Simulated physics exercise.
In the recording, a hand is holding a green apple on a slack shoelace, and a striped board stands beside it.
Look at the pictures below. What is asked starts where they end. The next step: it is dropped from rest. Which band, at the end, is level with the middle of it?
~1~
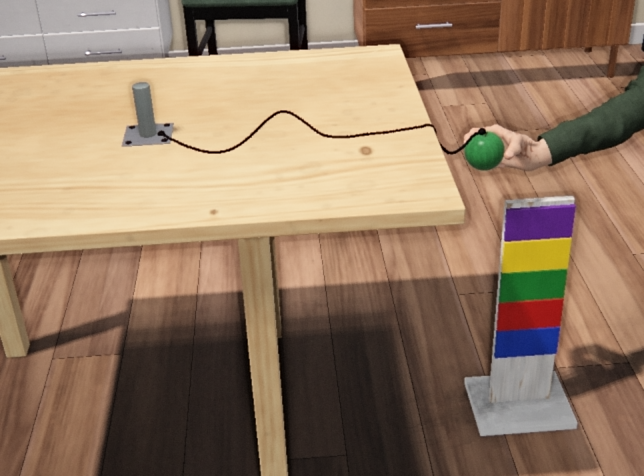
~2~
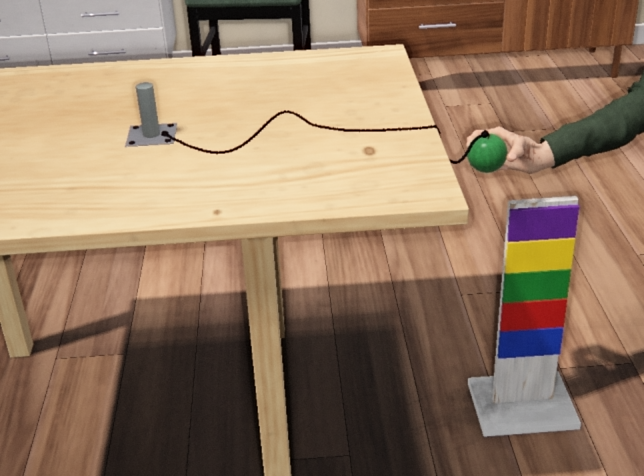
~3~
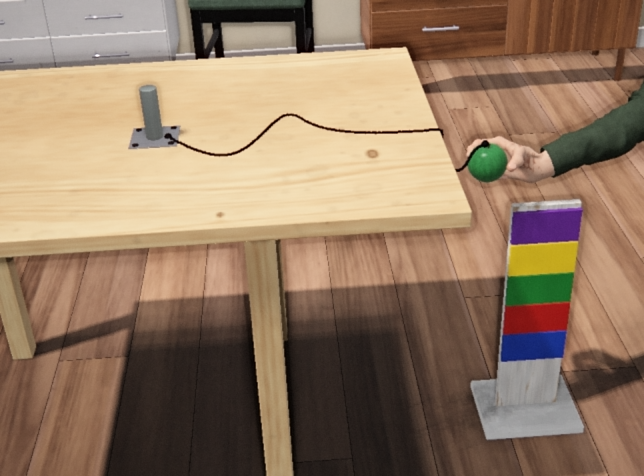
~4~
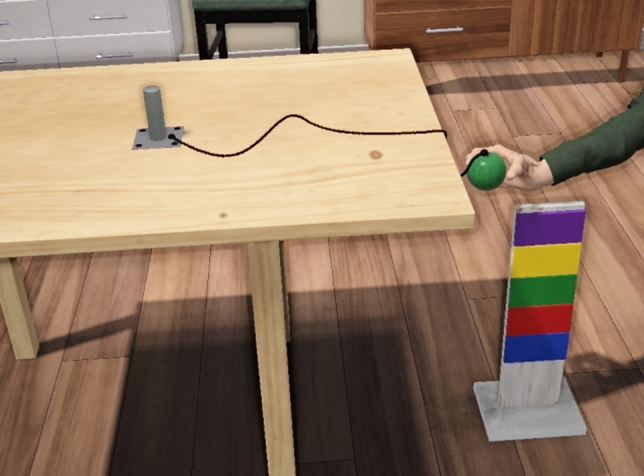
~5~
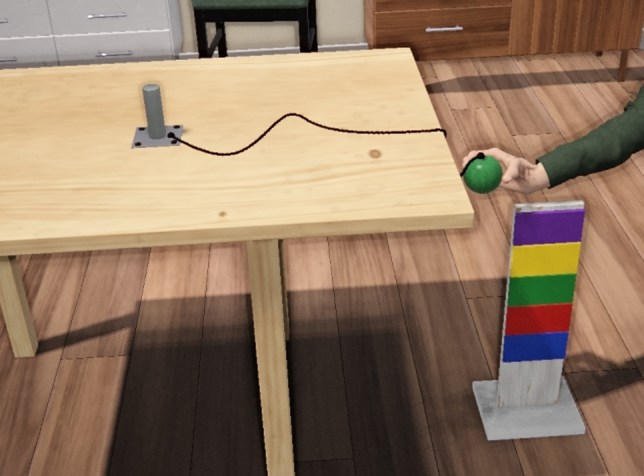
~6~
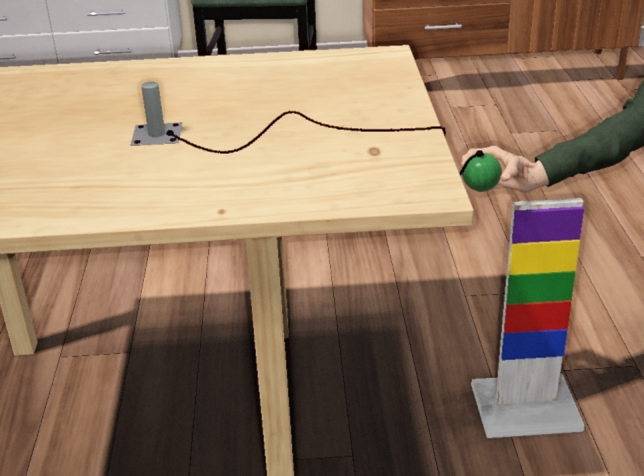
The middle is level with green.
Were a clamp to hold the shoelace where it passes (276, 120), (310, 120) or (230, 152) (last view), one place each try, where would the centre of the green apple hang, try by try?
Those spots come out as (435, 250), (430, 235) and (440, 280).
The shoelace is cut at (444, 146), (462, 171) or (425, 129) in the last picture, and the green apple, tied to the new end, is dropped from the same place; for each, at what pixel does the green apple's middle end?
Roughly (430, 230), (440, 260), (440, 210).
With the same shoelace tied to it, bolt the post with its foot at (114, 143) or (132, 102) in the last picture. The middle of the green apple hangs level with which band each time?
First try: Yellow; second try: Yellow.
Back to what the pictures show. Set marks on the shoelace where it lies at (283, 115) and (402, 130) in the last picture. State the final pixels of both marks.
About (348, 130), and the other about (443, 174).
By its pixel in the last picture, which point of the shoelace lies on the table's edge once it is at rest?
That spot lies near (354, 130).
A little later, apple near (411, 282); level with green.
Next, apple near (451, 307); level with green.
When it is over, apple near (440, 304); level with green. At green.
